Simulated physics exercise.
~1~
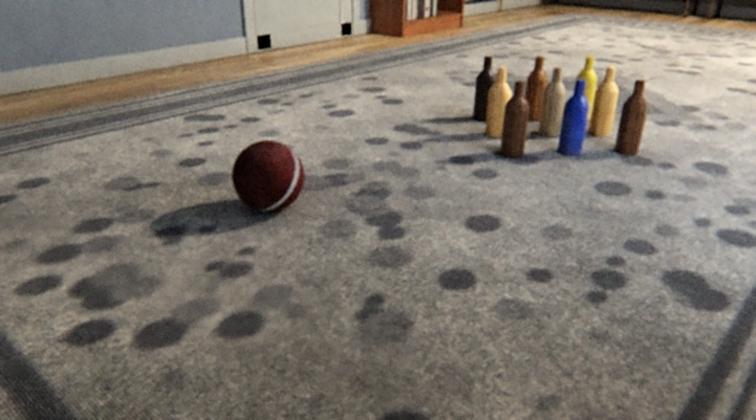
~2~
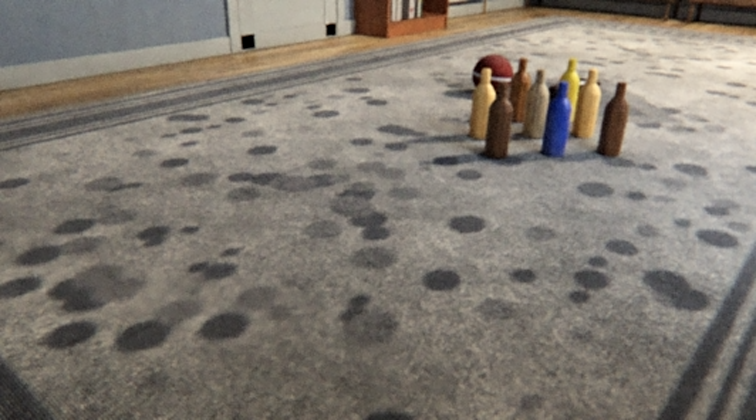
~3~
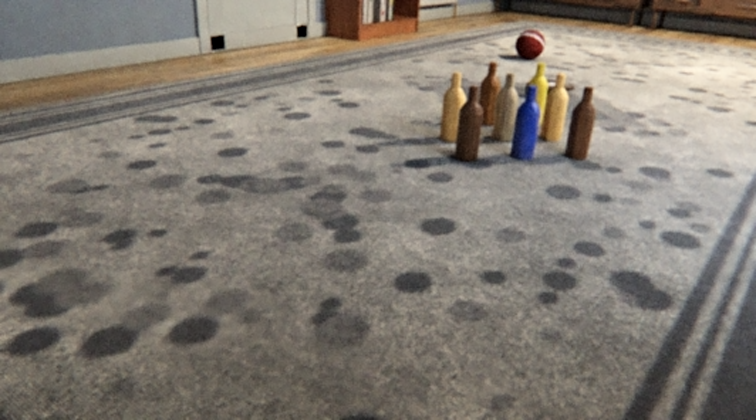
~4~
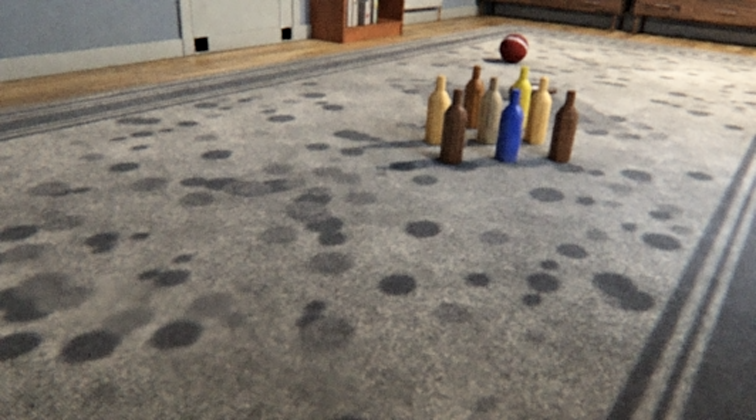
A spotted grey carpet held a cluster of colourful wooden skittles as a dark red ball with a white stripe rolled toward their back left side, taking out one dark skittle, then carried on beyond the group, leaving the others, including blue and yellow, upright.
